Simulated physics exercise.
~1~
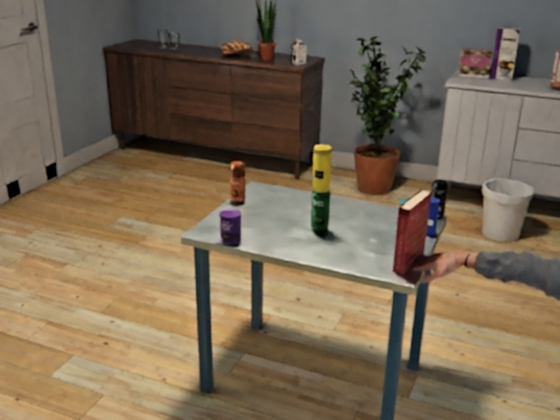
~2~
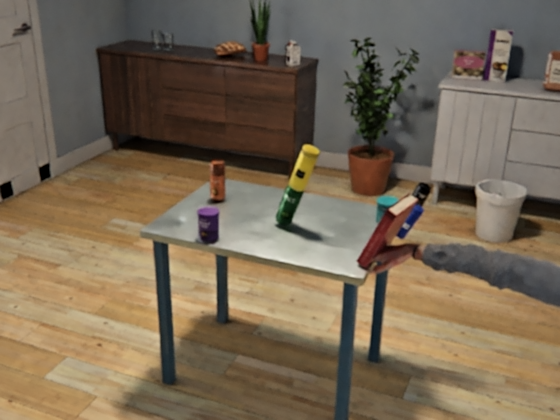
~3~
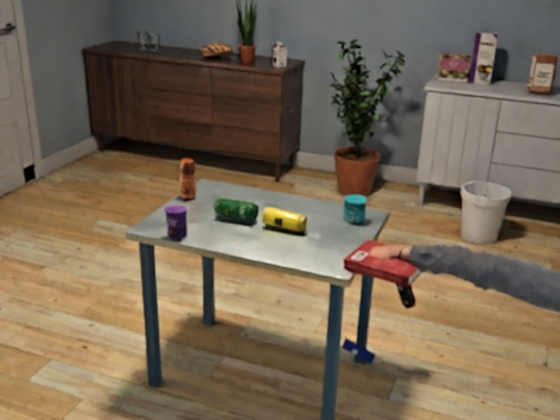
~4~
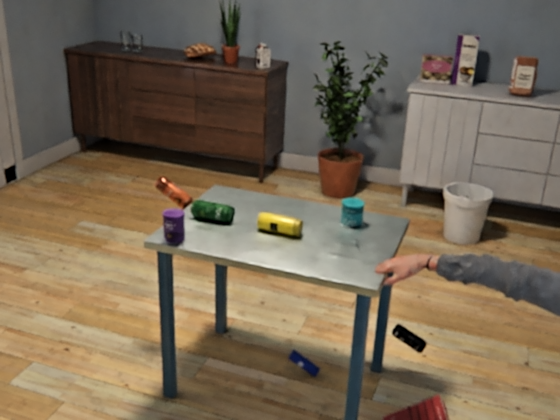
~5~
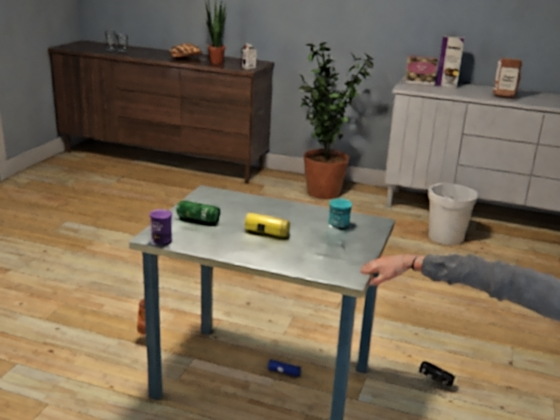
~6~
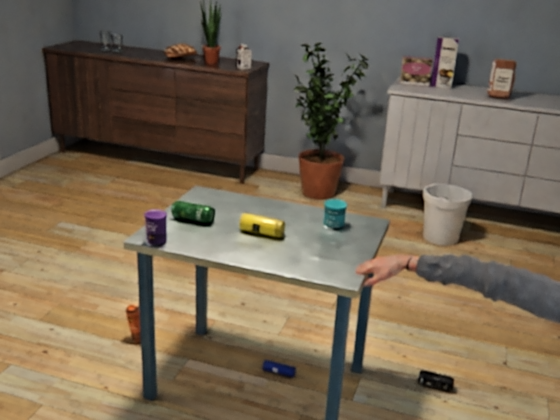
A hand jolted a small side table, toppling the stacked green and yellow containers onto their sides and sending the red book, black can and blue shaker off the right, then the orange can off the left, while the purple and turquoise tins stayed standing.
